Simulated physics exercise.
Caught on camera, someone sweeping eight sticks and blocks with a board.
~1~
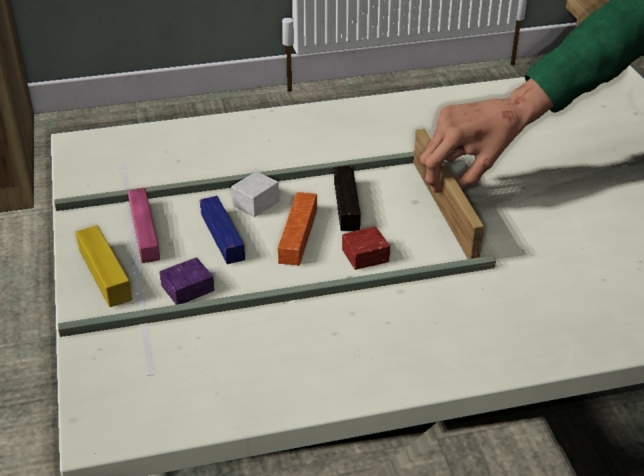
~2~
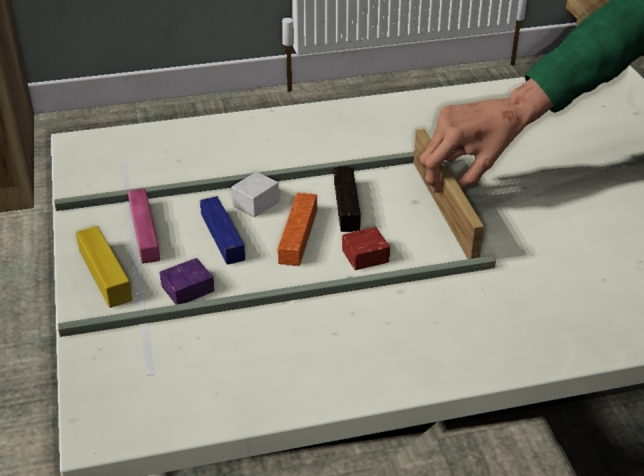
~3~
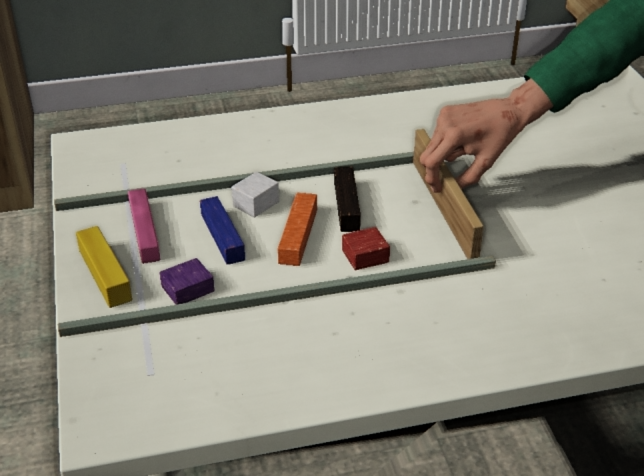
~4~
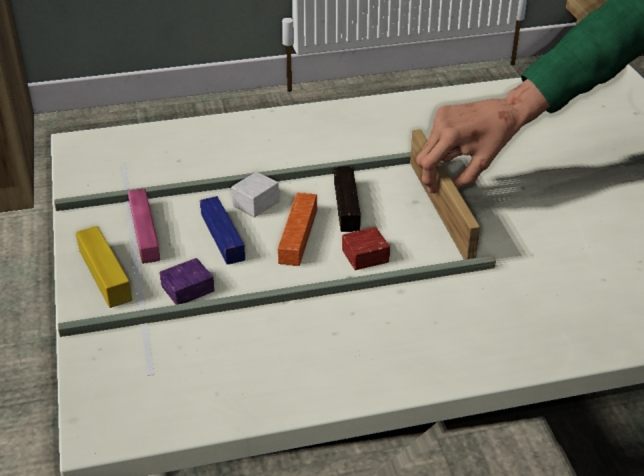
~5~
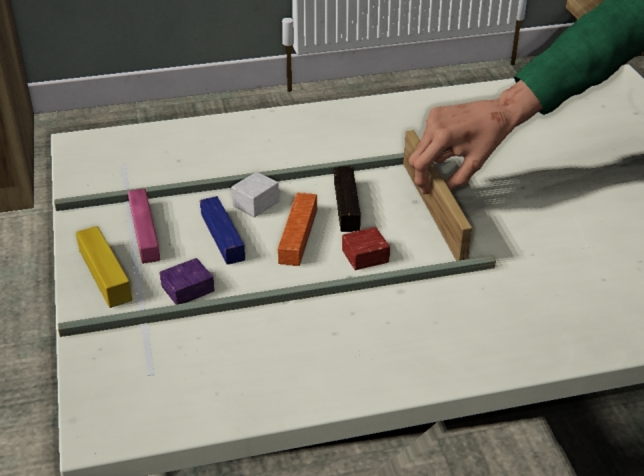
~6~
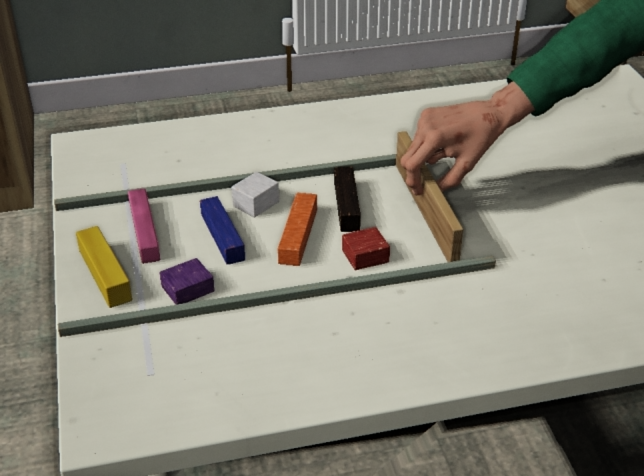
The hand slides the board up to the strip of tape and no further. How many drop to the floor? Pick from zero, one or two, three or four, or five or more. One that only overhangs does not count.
The number that fall off is one or two.
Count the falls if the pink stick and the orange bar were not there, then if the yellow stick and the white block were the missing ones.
It would be 0 and 0.
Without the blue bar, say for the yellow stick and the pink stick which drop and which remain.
The yellow stick tumbles off, the pink stick remains up.
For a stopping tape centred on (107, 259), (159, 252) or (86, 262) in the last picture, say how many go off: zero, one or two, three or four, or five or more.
Taking them in turn, either three or four; no fall at all; five or more.
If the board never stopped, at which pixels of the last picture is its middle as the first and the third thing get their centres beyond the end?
At (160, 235) for the first, at (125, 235) for the third.
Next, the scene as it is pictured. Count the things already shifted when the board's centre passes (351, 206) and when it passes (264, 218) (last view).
The counts are 2 and 5.
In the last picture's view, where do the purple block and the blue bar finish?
The purple block at (81, 305), the blue bar at (63, 247).
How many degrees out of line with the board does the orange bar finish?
Roughly 10° out of line.
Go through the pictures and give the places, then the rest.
Yellow stick (103, 265); pink stick (144, 224); purple block (187, 281); board (446, 192); tape (135, 255), in the first picture.
Pink stick (144, 225); red block (366, 248), in the second picture.
Purple block (187, 281); blue bar (222, 229), in the third picture.
Yellow stick (103, 265); white block (256, 195), in the fourth picture.
Pink stick (144, 225); black bar (347, 198), in the fifth picture.
Yellow stick (103, 265); pink stick (144, 225); purple block (187, 281); board (427, 195); tape (135, 255), in the sixth picture.
A little later, none off yet; yellow stick at rest near (103, 265); pink stick at rest near (144, 225); purple block at rest near (187, 281).
When it is over, the number that fall off is one or two; down, pink stick and yellow stick.
